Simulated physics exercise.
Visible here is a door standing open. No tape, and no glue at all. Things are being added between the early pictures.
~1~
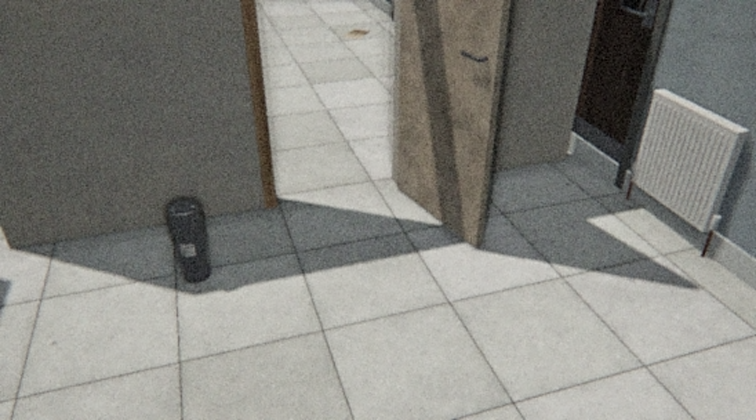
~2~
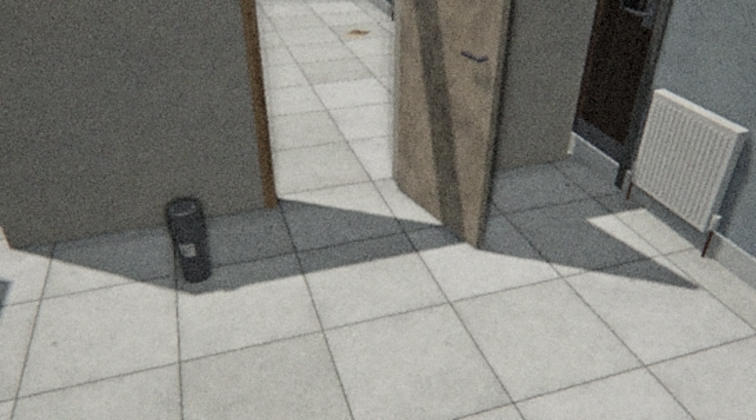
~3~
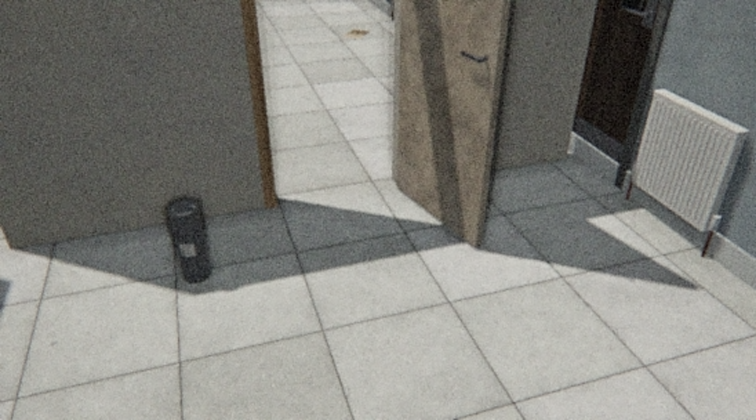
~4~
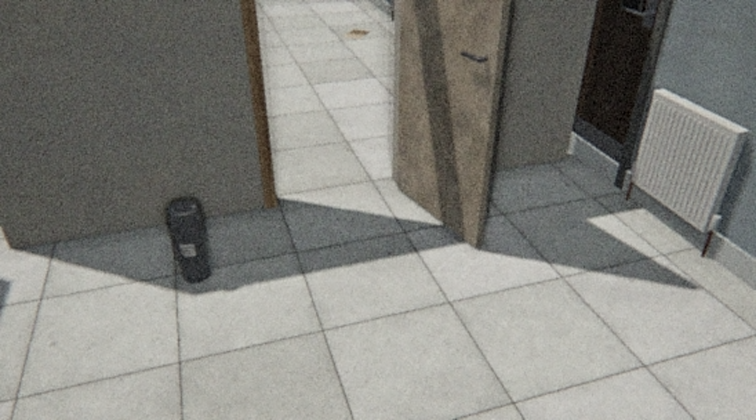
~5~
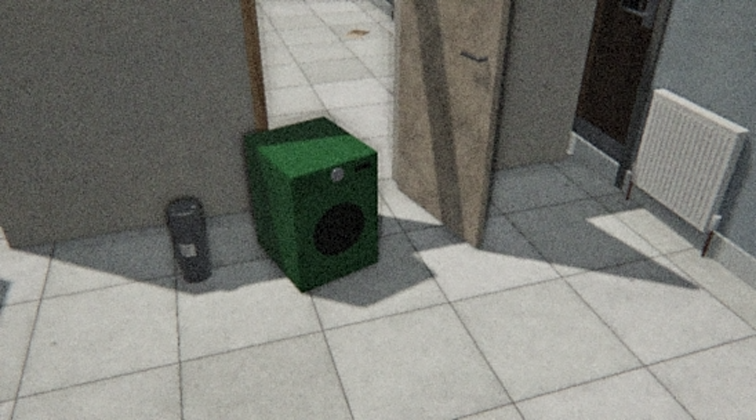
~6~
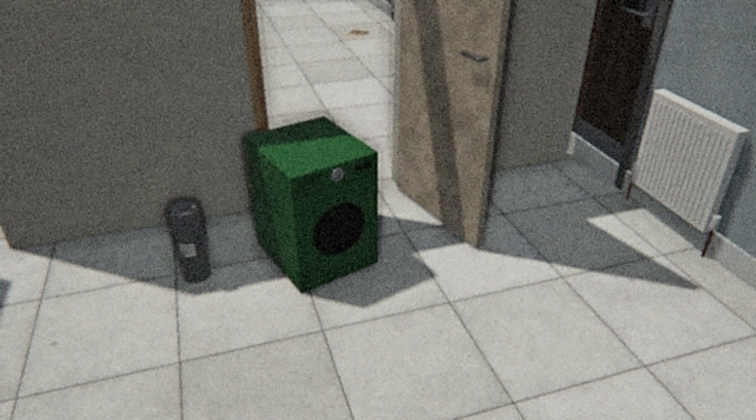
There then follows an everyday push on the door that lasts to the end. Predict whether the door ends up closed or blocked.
Prediction: Blocked.
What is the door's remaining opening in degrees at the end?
Roughly 60°.
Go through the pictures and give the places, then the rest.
Door wide open and still; grey canister (191, 243), in the first picture.
Door wide open and still; grey canister (191, 243), in the second picture.
Door wide open and still; grey canister (191, 243), in the third picture.
Door wide open and still; grey canister (191, 243), in the fourth picture.
Door wide open and still; grey canister (191, 243), in the fifth picture.
Door wide open and still; green appliance (313, 202); grey canister (191, 243), in the sixth picture.
Then, 0.50 s later than the last frame, door 96° open.
Then, 0.90 s later than the last frame, door 80° open.
Then, 1.20 s later than the last frame, door 66° open.
When it is over, door 62° open; both as before. End places, in pixels of the last picture, green appliance near (313, 202).
